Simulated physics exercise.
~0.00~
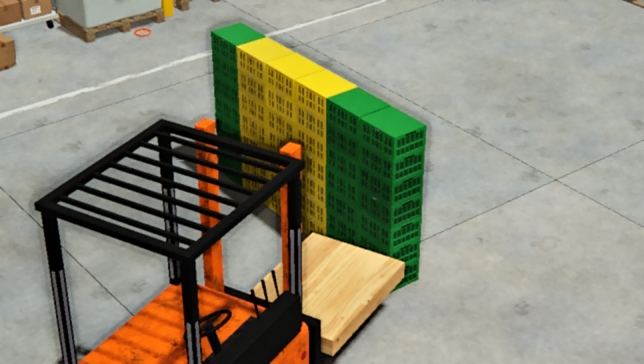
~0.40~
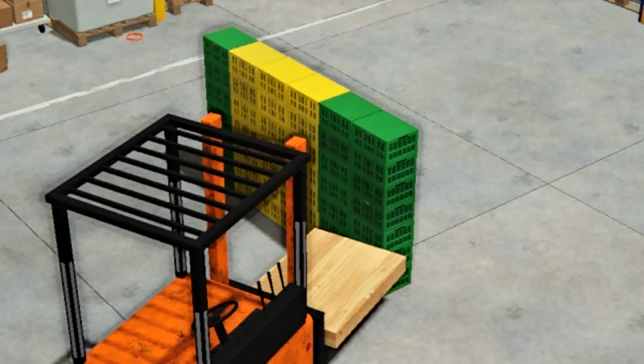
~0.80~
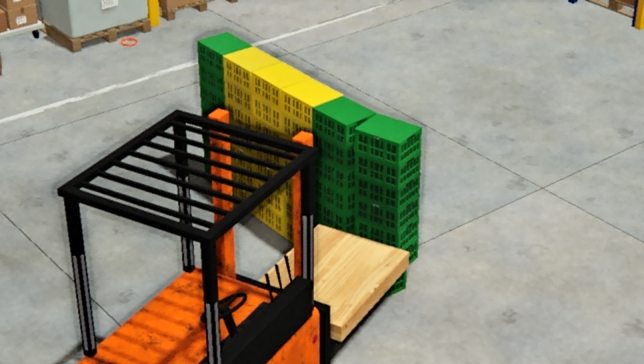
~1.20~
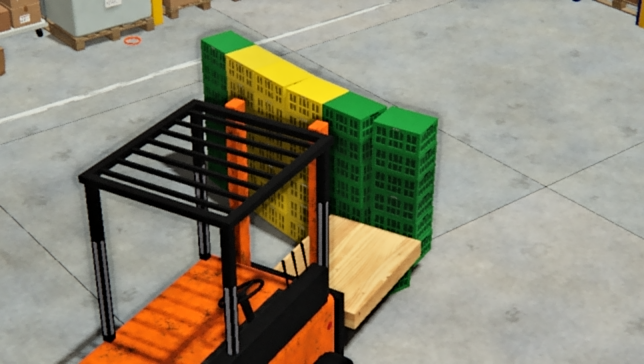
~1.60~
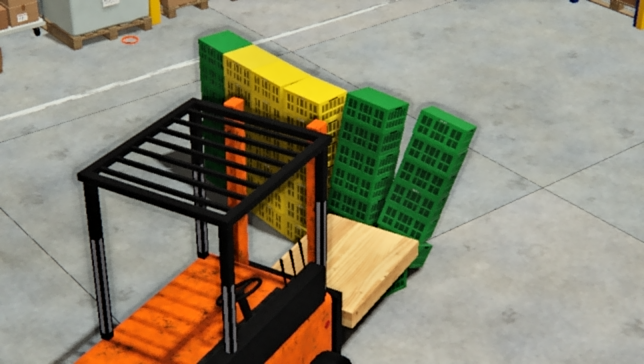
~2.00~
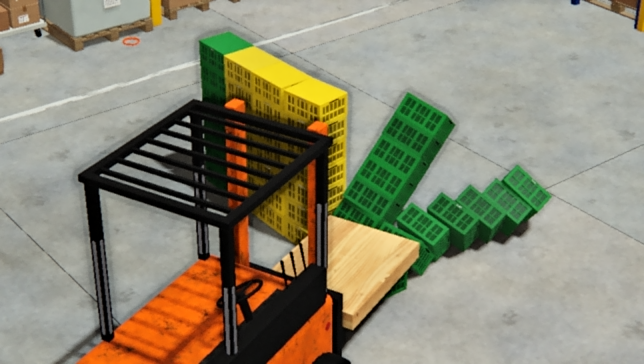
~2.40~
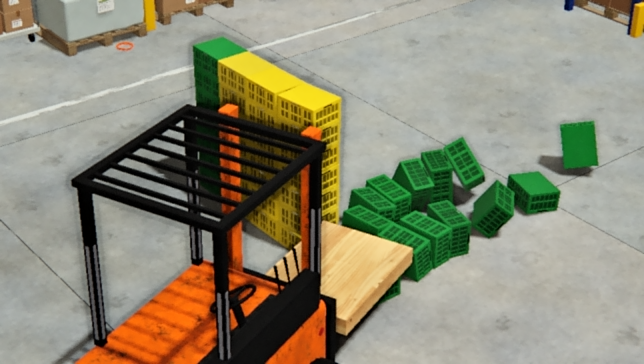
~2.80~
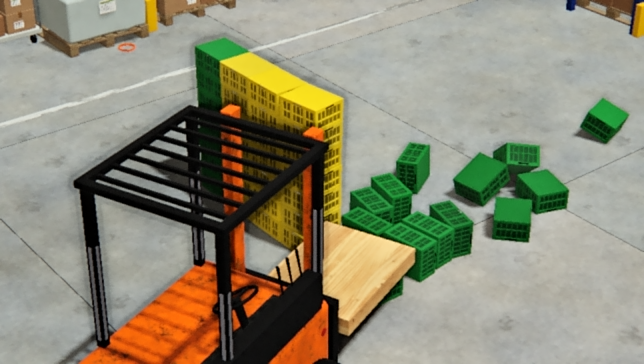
In a warehouse, an orange forklift carrying a wooden block pushed into the right end of a green and yellow crate wall, toppling two green stacks rightward and scattering crates across the floor, while the yellow stacks and far green end stayed standing.
